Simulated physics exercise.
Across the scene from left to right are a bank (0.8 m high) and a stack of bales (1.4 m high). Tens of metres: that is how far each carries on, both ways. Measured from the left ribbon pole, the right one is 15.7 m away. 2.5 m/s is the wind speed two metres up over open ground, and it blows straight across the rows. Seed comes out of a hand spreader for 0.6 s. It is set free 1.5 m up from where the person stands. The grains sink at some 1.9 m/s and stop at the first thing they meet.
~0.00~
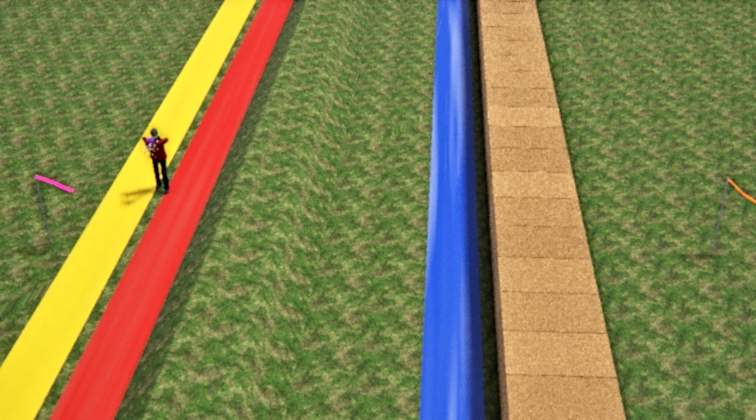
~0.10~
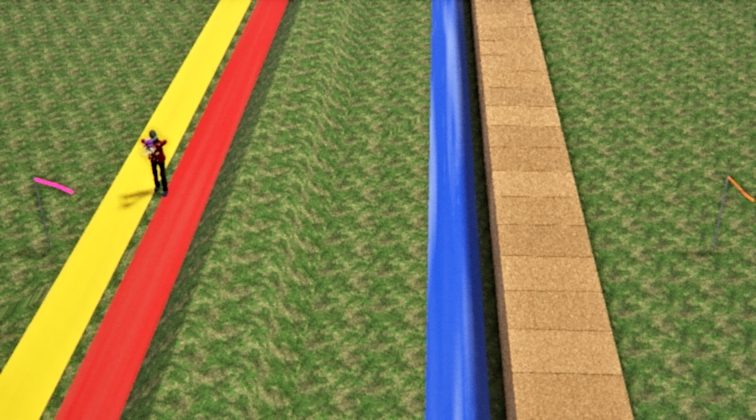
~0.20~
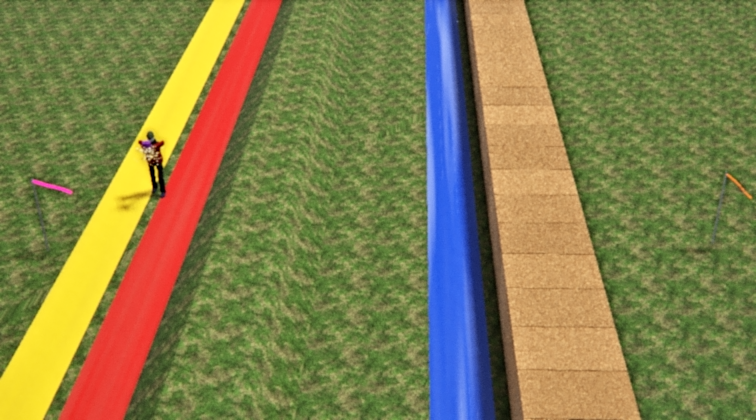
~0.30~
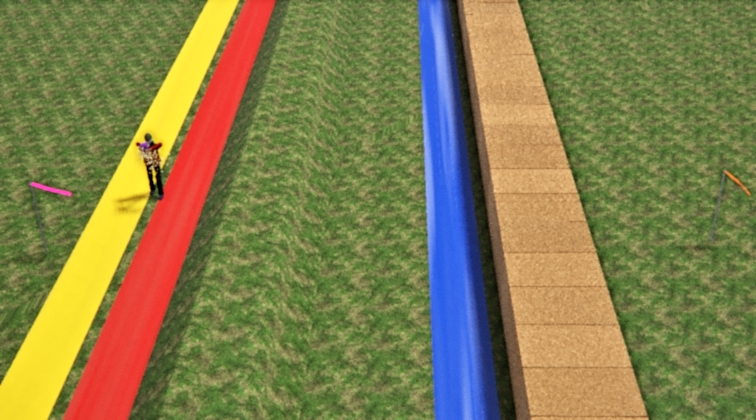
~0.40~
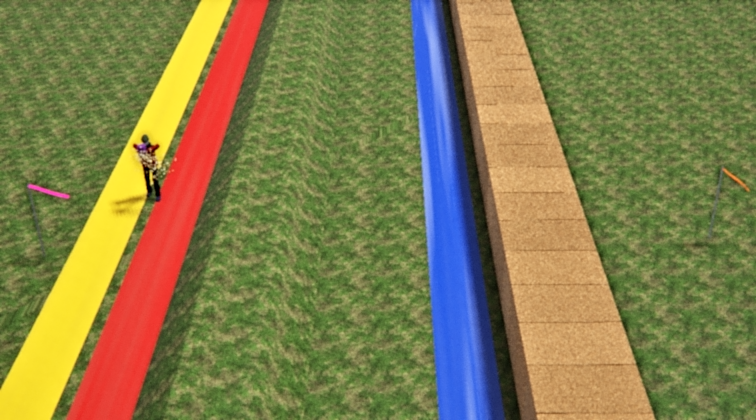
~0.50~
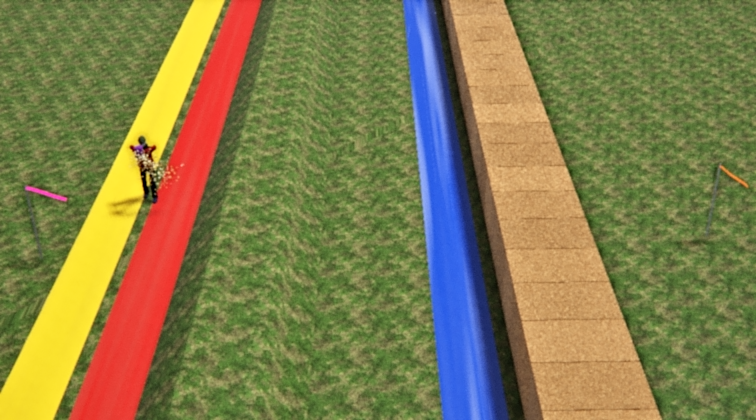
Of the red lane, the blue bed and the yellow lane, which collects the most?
The red one.
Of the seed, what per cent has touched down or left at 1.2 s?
That comes to near 40 %.
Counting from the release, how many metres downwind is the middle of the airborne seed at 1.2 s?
About 1.0 m.
After 1.2 s, 58 % is in the air or yet to come; 27 % lies on the red lane, 0 % on the blue bed and 0 % on the yellow lane; the middle of what still flies is 0.5 m above the low ground, near (186, 191).
After 2.0 s, 2 % is in the air or yet to come; 50 % lies on the red lane, 0 % on the blue bed and 0 % on the yellow lane.
After 3.5 s, 0 % is in the air or yet to come; 50 % lies on the red lane, 0 % on the blue bed and 0 % on the yellow lane.
After 8.0 s, 0 % is in the air or yet to come; 50 % lies on the red lane, 0 % on the blue bed and 0 % on the yellow lane.
After 45.0 s, 0 % is in the air or yet to come; 50 % lies on the red lane, 0 % on the blue bed and 0 % on the yellow lane.
